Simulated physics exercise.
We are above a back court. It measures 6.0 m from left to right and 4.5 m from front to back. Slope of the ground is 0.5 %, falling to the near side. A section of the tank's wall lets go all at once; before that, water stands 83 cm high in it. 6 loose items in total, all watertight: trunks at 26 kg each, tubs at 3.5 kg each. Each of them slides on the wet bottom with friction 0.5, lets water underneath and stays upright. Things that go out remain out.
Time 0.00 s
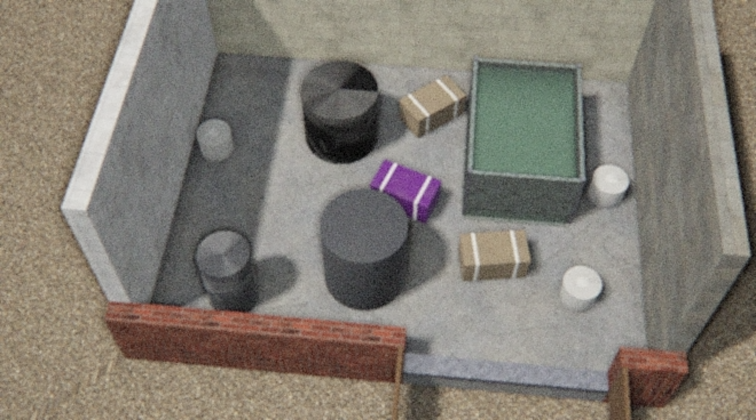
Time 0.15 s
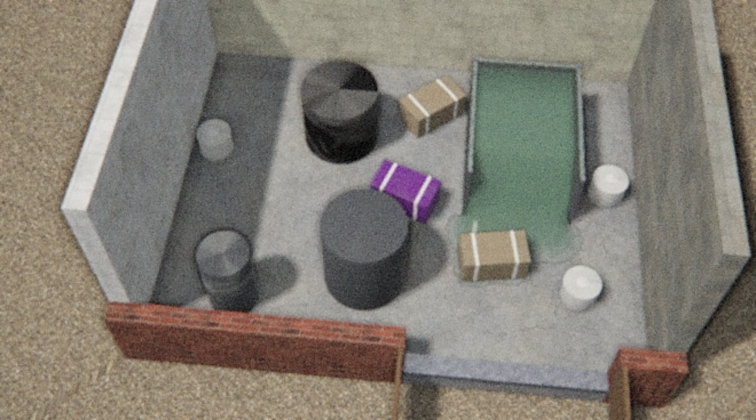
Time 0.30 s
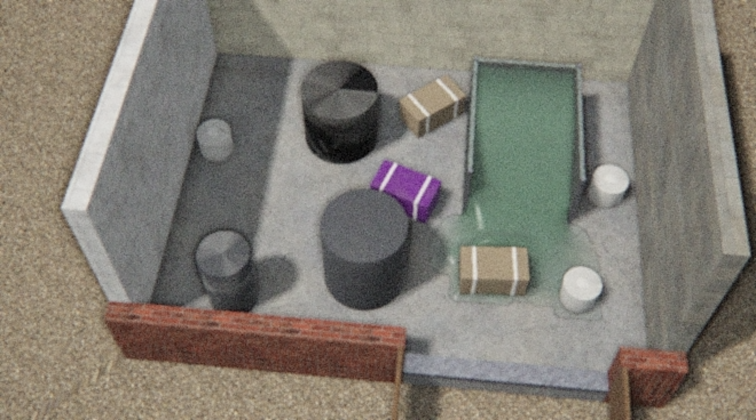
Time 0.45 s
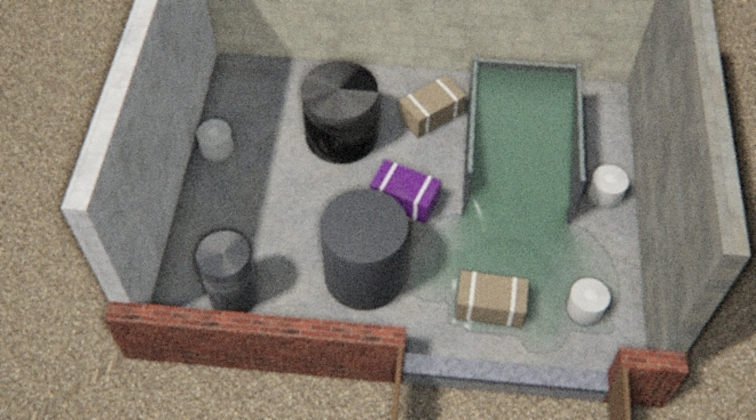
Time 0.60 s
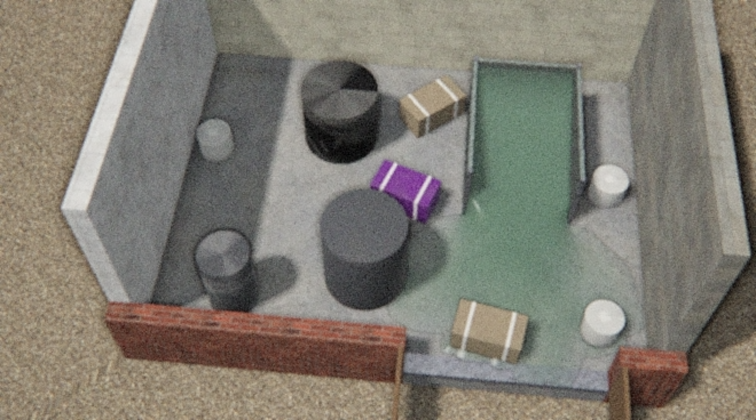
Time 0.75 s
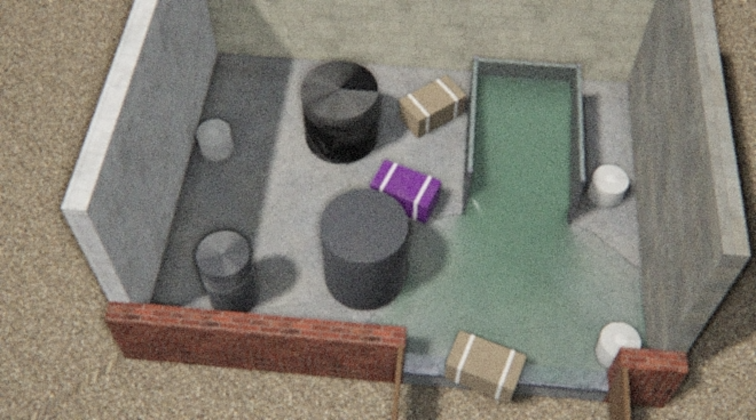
In a walled back court, water bursts from a tank and pushes a brown trunk and white tub nearward.
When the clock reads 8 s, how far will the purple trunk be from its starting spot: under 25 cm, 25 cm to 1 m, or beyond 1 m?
It keeps near its spot.
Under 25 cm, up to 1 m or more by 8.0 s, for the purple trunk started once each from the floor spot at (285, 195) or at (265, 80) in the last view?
Order of tries: It keeps its spot; it keeps its spot.
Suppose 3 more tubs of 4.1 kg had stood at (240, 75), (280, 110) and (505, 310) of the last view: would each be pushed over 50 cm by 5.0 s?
Within it, within it, beyond it.
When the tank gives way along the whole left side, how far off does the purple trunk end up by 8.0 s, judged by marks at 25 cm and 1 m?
The answer: The purple trunk is taken far off.
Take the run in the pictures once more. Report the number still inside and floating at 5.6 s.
Of them, 2.
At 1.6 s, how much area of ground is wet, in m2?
I'd put it close to 10.0 m2.
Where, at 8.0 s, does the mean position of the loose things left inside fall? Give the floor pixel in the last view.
The centre is close to (436, 169).
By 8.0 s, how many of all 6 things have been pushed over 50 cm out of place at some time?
That comes to 4.
After 1.6 s the purple trunk is near (406, 183), 0.0 m from its start, aground; 1 of 6 are out; 1 afloat.
After 3.6 s the purple trunk is near (406, 183), 0.0 m from its start, aground; 1 of 6 are out; 1 afloat.
After 5.6 s the purple trunk is near (406, 183), 0.0 m from its start, aground; 1 of 6 are out; 2 afloat.
After 8.0 s the purple trunk is near (406, 183), 0.0 m from its start, aground; 1 of 6 are out; 2 afloat.
